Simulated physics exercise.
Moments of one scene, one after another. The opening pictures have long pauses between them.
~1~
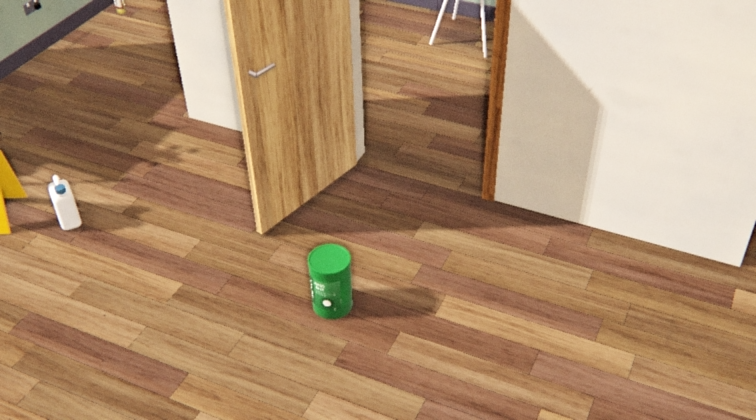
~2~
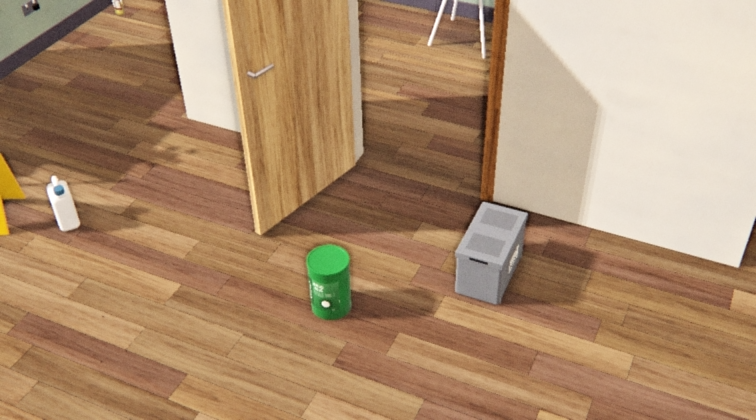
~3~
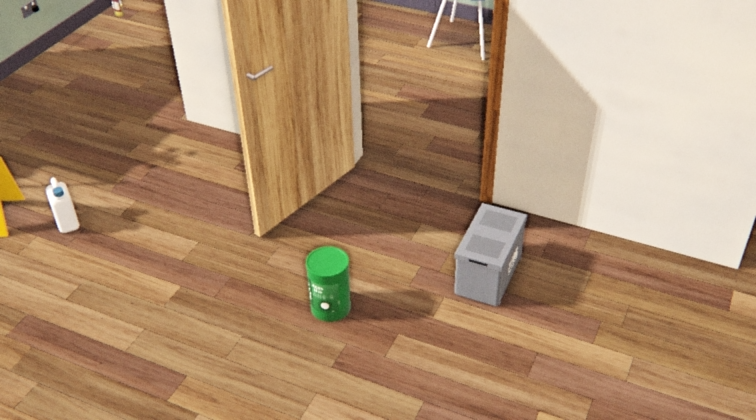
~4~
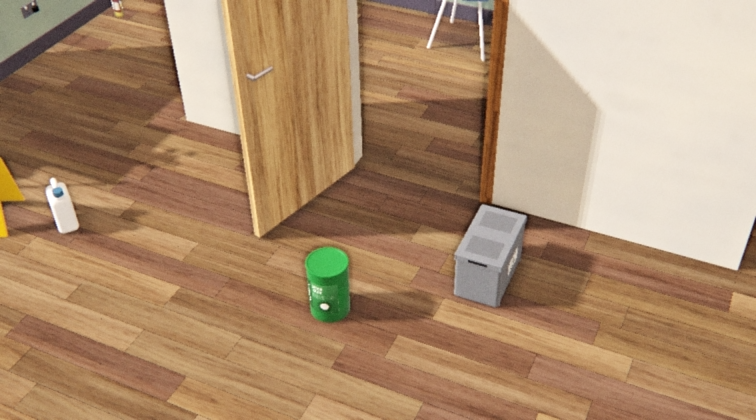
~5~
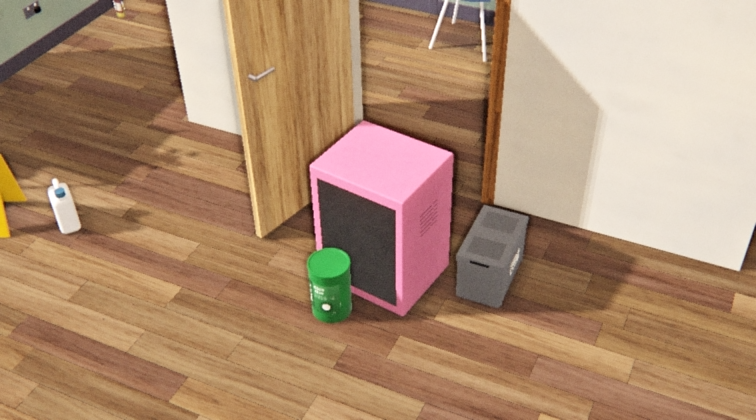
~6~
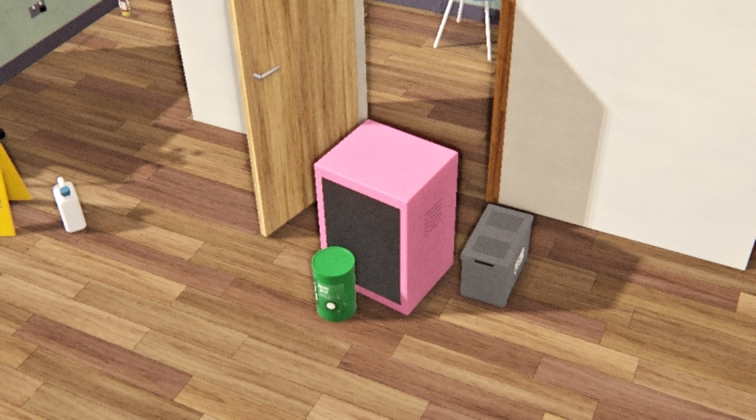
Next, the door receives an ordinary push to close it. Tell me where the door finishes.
It finishes still partly open.
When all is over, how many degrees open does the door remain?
The answer is roughly 70°.
Then, 0.40 s later than the last frame, open by 98°.
Then, 0.60 s later than the last frame, open by 90°.
Then, 0.80 s later than the last frame, open by 80°.
Then, 1.00 s later than the last frame, open by 72°.
When it is over, open by 72°; all 3 as before. End places, in pixels of the last picture, pink appliance near (389, 217).
